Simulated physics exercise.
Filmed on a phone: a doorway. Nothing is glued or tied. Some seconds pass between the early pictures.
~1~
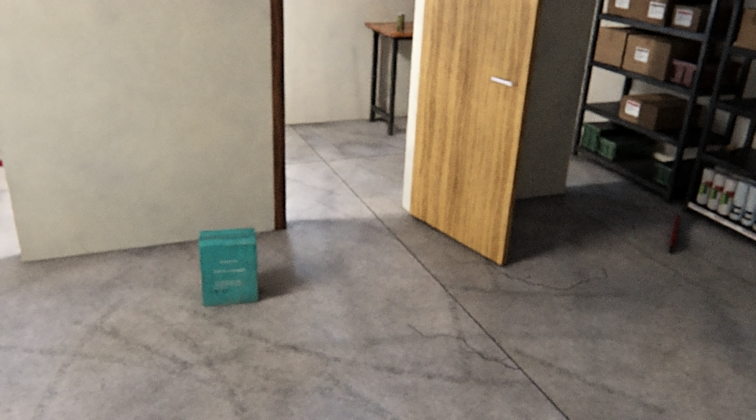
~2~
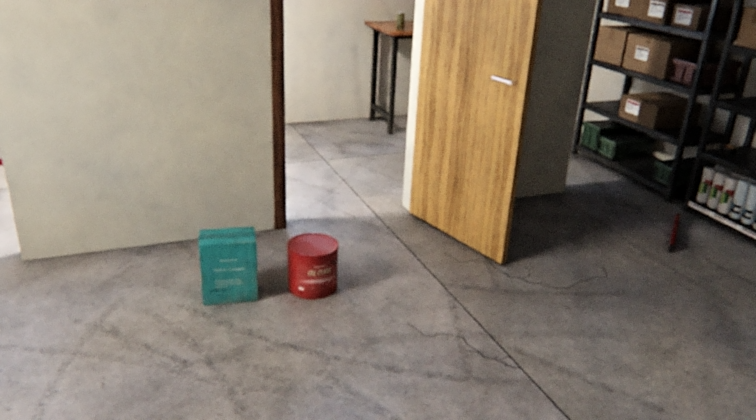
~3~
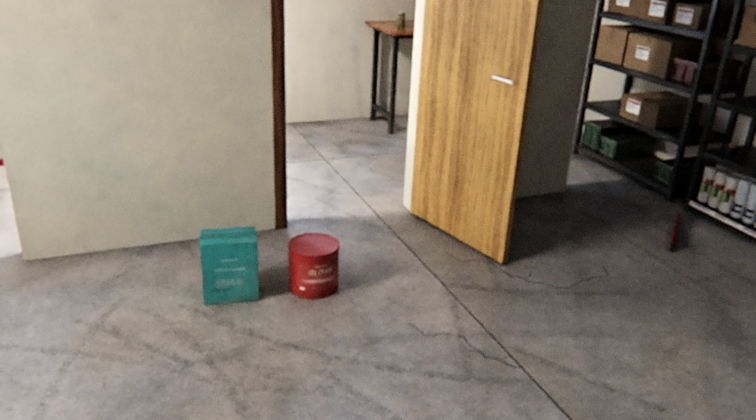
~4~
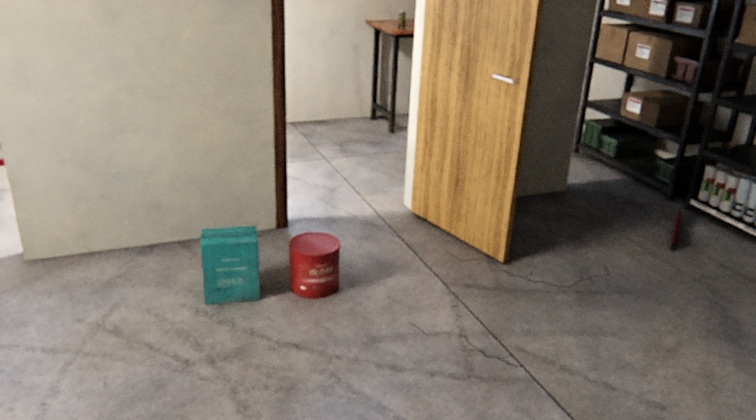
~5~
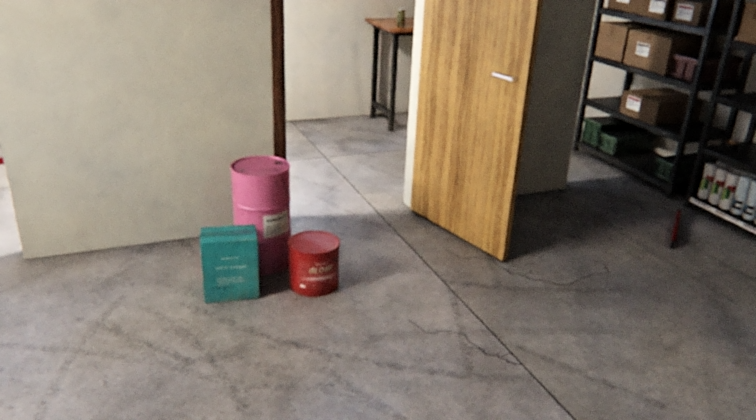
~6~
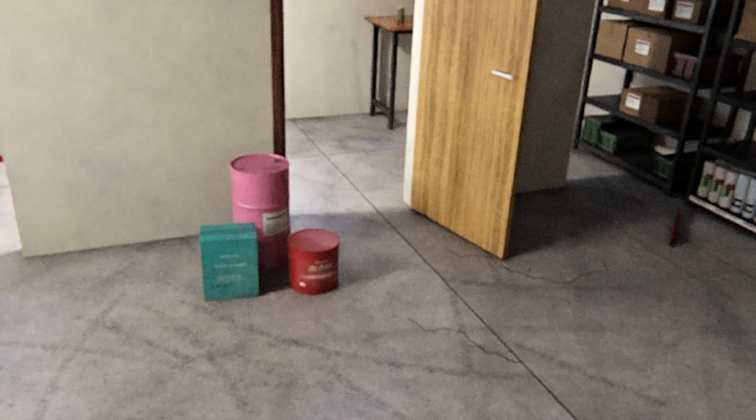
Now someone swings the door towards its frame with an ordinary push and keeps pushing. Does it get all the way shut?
Here the door closes.
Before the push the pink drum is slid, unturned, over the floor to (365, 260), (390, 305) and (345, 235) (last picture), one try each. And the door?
First, it stops short; second, it closes; third, it stops short.
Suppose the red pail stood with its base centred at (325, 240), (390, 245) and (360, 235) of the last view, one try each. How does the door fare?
First, it jams; second, it reaches the frame; third, it closes.
Then, 0.80 s later than the last frame, open by 82°.
Then, 1.40 s later than the last frame, open by 50°.
Then, 2.00 s later than the last frame, open by 16°.
When it is over, open by 0°; all 3 as before. End places, in pixels of the last picture, pink drum near (262, 213).
